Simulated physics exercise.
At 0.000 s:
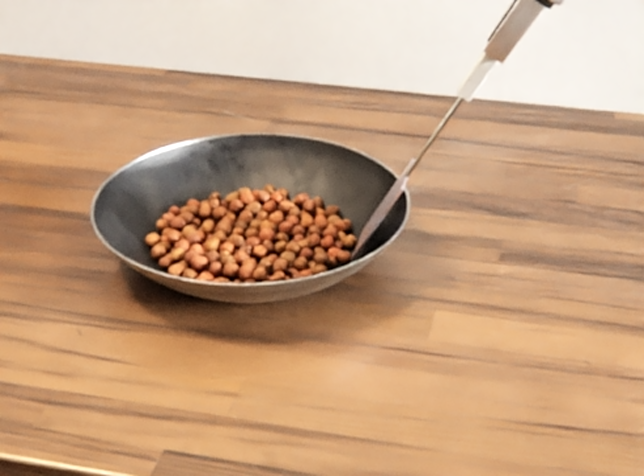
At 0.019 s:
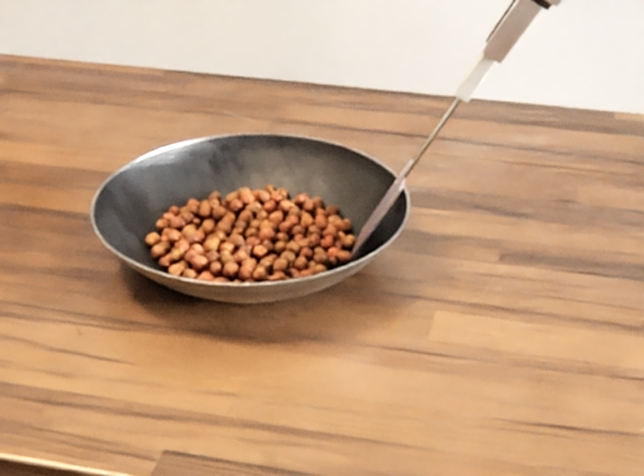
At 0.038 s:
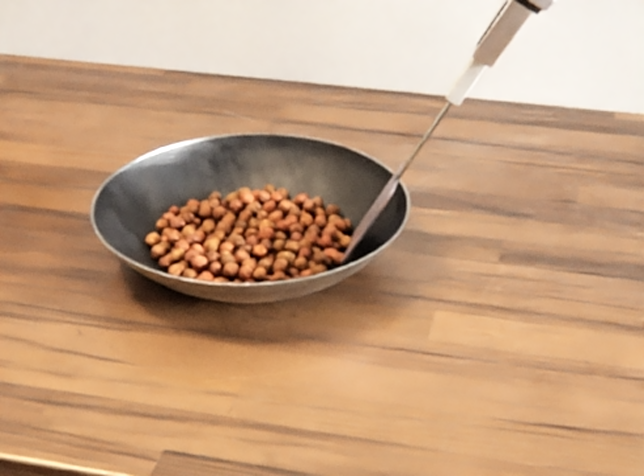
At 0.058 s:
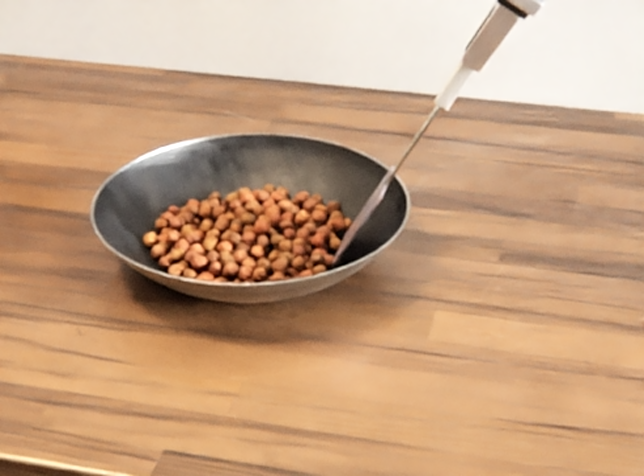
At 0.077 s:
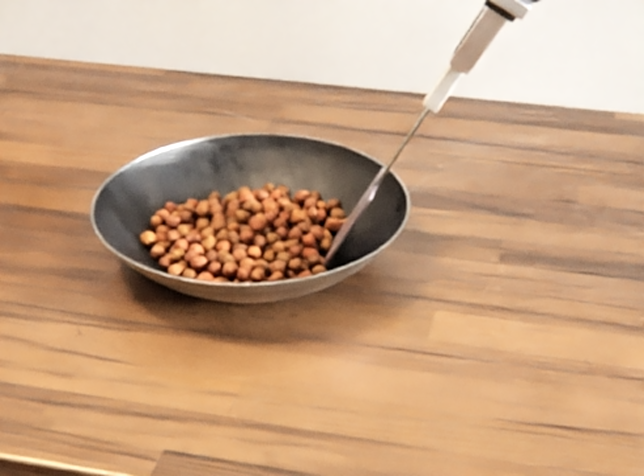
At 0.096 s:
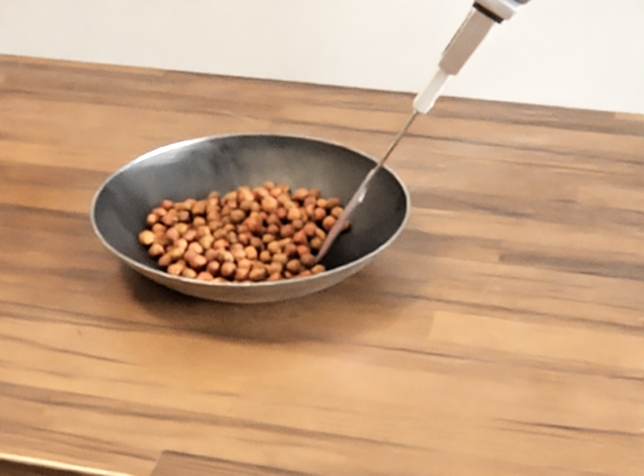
To begin with, a metal turner held by a gripper rests at the right side of a dark wok of reddish-brown hazelnuts on a wooden surface. The turner then slides slowly left and slightly down into the heap, nudging the nearby nuts a little leftward while the wok stays still.
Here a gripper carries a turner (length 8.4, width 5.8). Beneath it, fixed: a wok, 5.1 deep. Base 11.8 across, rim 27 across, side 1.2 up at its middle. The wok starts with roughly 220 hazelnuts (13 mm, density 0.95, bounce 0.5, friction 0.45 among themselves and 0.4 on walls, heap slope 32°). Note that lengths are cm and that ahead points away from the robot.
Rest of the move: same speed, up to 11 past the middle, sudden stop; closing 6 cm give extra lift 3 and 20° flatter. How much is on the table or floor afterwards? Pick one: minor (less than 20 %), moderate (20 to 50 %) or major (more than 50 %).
Minor.
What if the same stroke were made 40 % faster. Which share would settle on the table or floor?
Then about 20 per cent.
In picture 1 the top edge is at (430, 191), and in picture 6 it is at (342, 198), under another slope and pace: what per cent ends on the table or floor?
Some 25 percent ends up on the table or floor.
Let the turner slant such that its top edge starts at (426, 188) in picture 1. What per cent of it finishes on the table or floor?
15 percent or thereabouts.
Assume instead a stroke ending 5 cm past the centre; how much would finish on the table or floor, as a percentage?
My guess would be around 0 per cent.
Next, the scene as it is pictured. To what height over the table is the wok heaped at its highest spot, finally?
Close to 4.0 centimetres high.
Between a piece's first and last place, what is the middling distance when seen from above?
It comes out at about 3 cm.
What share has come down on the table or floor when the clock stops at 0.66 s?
15 %.
By 0.24 s, sloping 61°, highest piece 4 above the table; 219 in the wok.
By 0.38 s, sloping 55°, highest piece 6 above the table; 219 in the wok.
By 0.66 s, sloping 41°, highest piece 4 above the table; 190 in the wok, 29 on the table or floor.
By 1.71 s, sloping 41°, highest piece 4 above the table; 190 in the wok, 29 on the table or floor.
Final count, 190 in the wok, 29 on the table or floor. That is 13 % on the table or floor.
